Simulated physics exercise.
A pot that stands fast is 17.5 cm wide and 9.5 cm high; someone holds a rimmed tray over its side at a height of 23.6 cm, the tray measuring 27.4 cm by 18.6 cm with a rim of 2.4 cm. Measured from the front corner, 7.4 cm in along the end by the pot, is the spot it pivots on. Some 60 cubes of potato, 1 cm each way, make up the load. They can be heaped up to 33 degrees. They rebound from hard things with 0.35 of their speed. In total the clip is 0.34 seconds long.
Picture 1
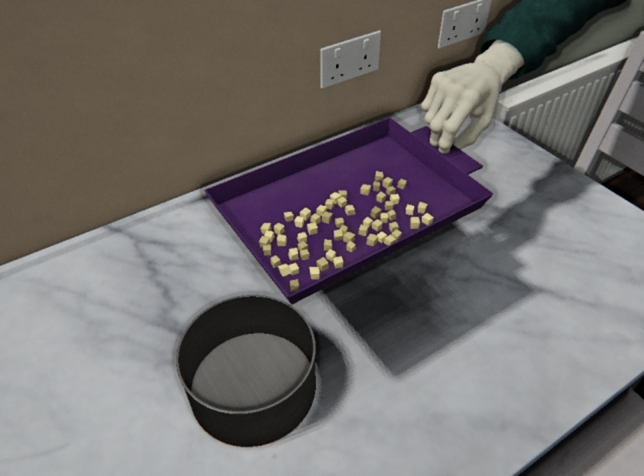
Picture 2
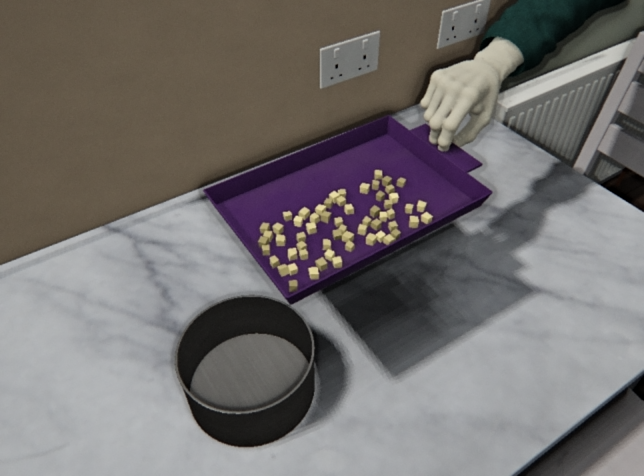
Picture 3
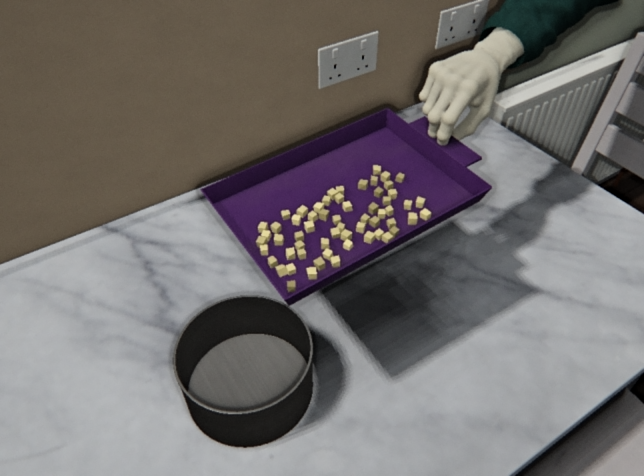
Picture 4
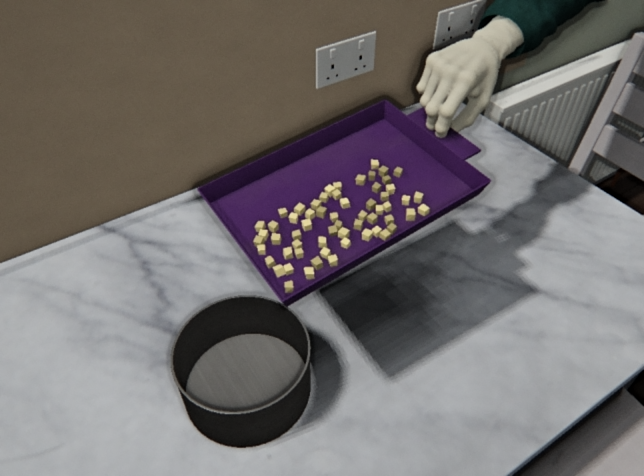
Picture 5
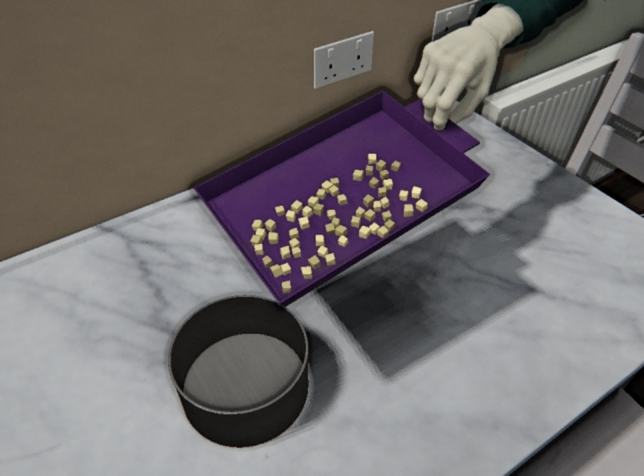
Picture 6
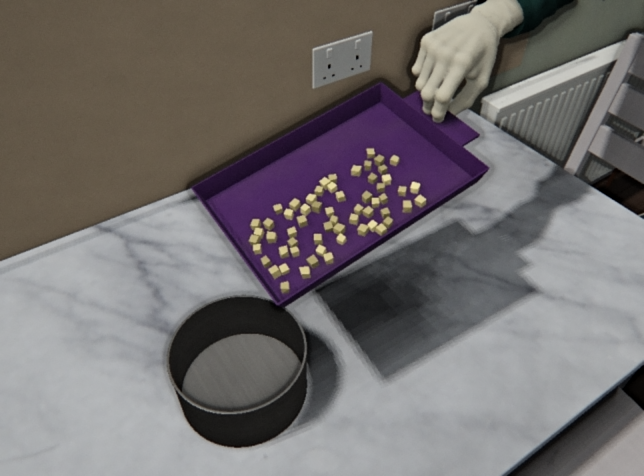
A purple rimmed tray scattered with small pale-yellow cubes is held by a pale hand in a dark green sleeve, above a grey-veined marble worktop seen from above at an angle. A dark round pot stands at the lower left, with wall sockets, a brown wall, a white radiator and a chair behind. The hand slowly tilts the tray slightly, its left front corner lowest, while the view drifts very slightly.
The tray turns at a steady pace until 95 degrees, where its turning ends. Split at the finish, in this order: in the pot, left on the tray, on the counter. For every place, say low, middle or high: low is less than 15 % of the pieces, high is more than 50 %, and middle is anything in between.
Here is the split: Pot: High; tray: Low; counter: Middle.
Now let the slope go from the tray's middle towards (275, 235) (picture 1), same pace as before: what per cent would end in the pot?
Roughly 80 % of the pieces.
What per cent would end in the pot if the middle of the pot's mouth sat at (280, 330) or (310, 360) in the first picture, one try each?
Roughly 45 per cent, then 80 per cent.
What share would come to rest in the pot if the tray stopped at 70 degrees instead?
Around 5 per cent, then.
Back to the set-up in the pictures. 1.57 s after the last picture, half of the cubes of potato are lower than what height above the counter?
About 24 cm.
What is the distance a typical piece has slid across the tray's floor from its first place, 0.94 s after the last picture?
Roughly 9 cm.
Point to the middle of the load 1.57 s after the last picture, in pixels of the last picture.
I reckon close to (280, 279).
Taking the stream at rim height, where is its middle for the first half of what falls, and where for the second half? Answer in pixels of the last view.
I'd mark about (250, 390) for the first half and about (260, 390) for the second.
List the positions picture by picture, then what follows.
In the first picture, tray tilt 0 degrees, front corners at (291, 289) and (484, 192); middle of the pieces at (340, 223); pot at (246, 349).
In the second picture, tray tilt 1 degrees, front corners at (290, 290) and (484, 191); middle of the pieces at (339, 222).
In the third picture, tray tilt 3 degrees, front corners at (287, 291) and (483, 186), lowest corner left front; middle of the pieces at (337, 220).
In the fourth picture, tray tilt 6 degrees, front corners at (284, 293) and (482, 180), lowest corner left front; middle of the pieces at (334, 217).
In the fifth picture, tray tilt 9 degrees, front corners at (282, 294) and (481, 173), lowest corner left front; middle of the pieces at (332, 215).
In the sixth picture, tray tilt 12 degrees, front corners at (280, 296) and (480, 167), lowest corner left front; middle of the pieces at (330, 212); pot at (237, 349).
Then, 0.94 s after the last picture, tilt 50 degrees; the tray holds 100 %, the pot 0 %.
Then, 1.57 s after the last picture, tilt 76 degrees; the tray holds 95 %, the pot 5 %.
Then, 2.24 s after the last picture, tilt 95 degrees; the tray holds 0 %, the pot 65 %.
In the end, pot 70 %, tray 0 %, counter 30 %.
